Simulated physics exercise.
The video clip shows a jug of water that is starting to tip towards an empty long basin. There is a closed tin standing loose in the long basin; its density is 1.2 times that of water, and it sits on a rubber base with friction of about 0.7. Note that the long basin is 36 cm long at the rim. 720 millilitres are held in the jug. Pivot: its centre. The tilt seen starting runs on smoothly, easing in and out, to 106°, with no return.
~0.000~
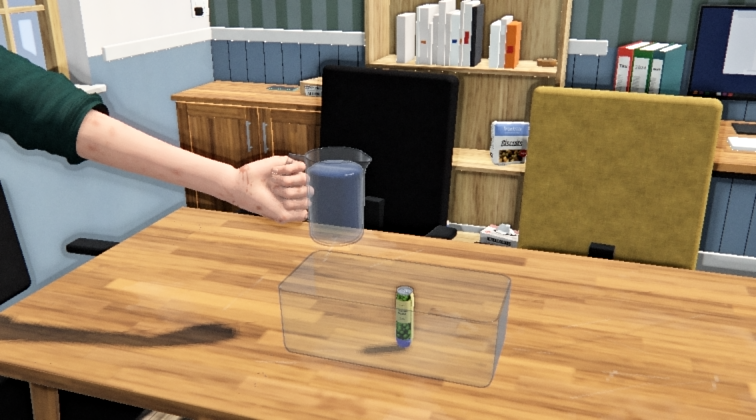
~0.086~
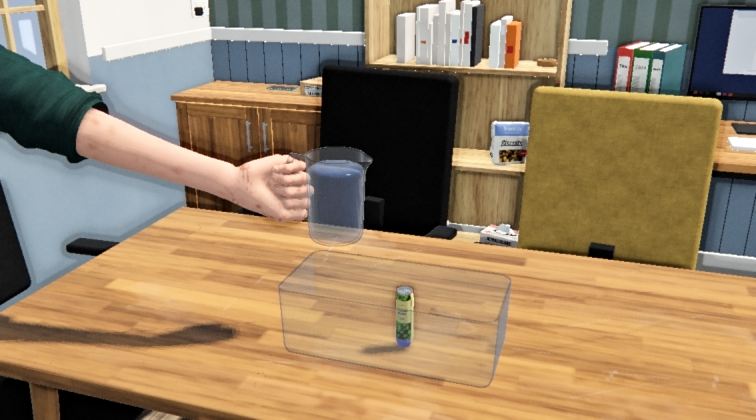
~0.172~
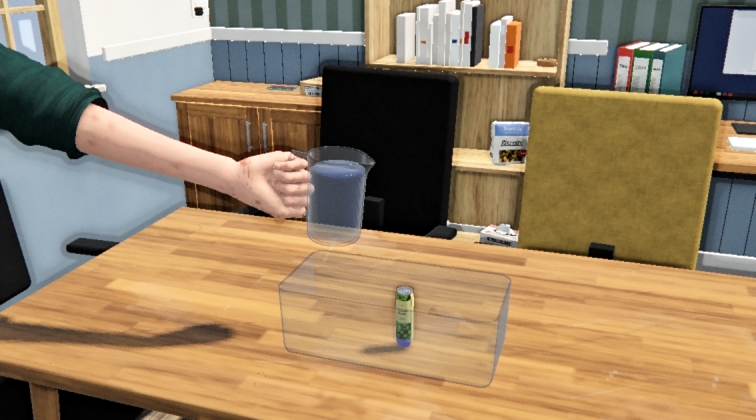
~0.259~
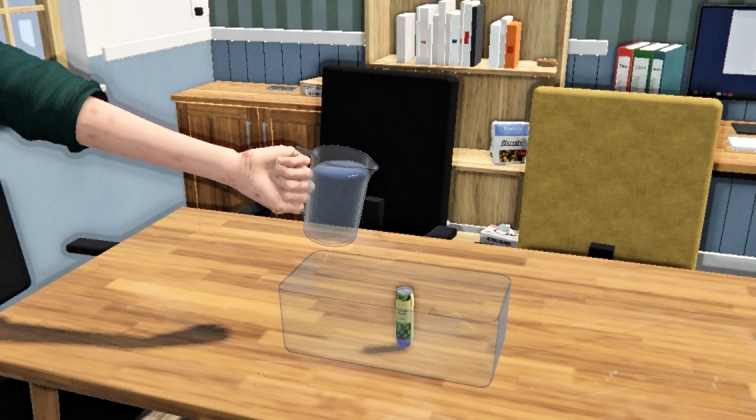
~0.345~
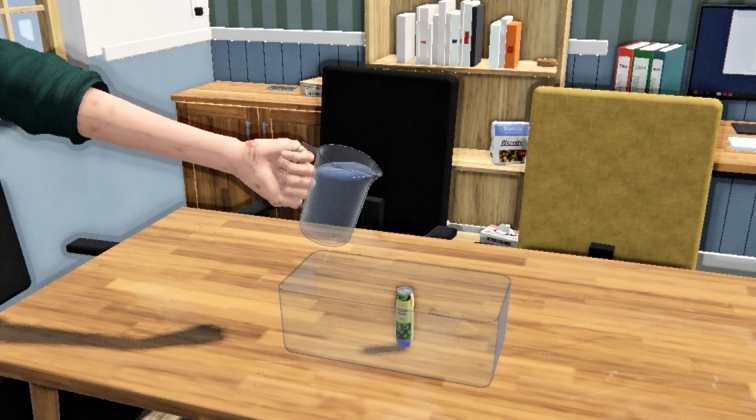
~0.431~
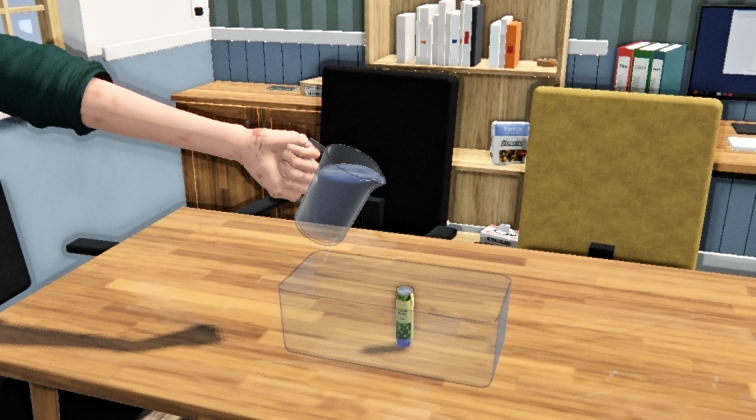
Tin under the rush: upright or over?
It is left on its base.
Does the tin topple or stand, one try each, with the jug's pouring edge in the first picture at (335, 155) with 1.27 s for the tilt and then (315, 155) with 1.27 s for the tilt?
Try 1: Tipped over; try 2: Still standing.
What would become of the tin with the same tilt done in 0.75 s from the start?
It stays steady, then.
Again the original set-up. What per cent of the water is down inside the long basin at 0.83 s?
Roughly 10 percent.
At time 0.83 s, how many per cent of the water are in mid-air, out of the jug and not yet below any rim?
Around 14 percent.
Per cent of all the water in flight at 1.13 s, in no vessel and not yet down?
Airborne fraction: Approx. 18 %.
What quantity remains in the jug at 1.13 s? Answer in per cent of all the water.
I reckon near 26 per cent still sits there.
Then, 0.83 s in, the tilt is 78° and 75 per cent is still to pour; the tin stands where it began.
Then, 1.13 s in, the tilt is 103° and 27 per cent is still to pour; the tin stands where it began.
Then, 1.43 s in, the tilt is 106° and 3 per cent is still to pour; the tin stands where it began.
Then, 1.77 s in, the tilt is 106° and 0 per cent is still to pour; the tin stands where it began.
Finally, the tin stands where it began.
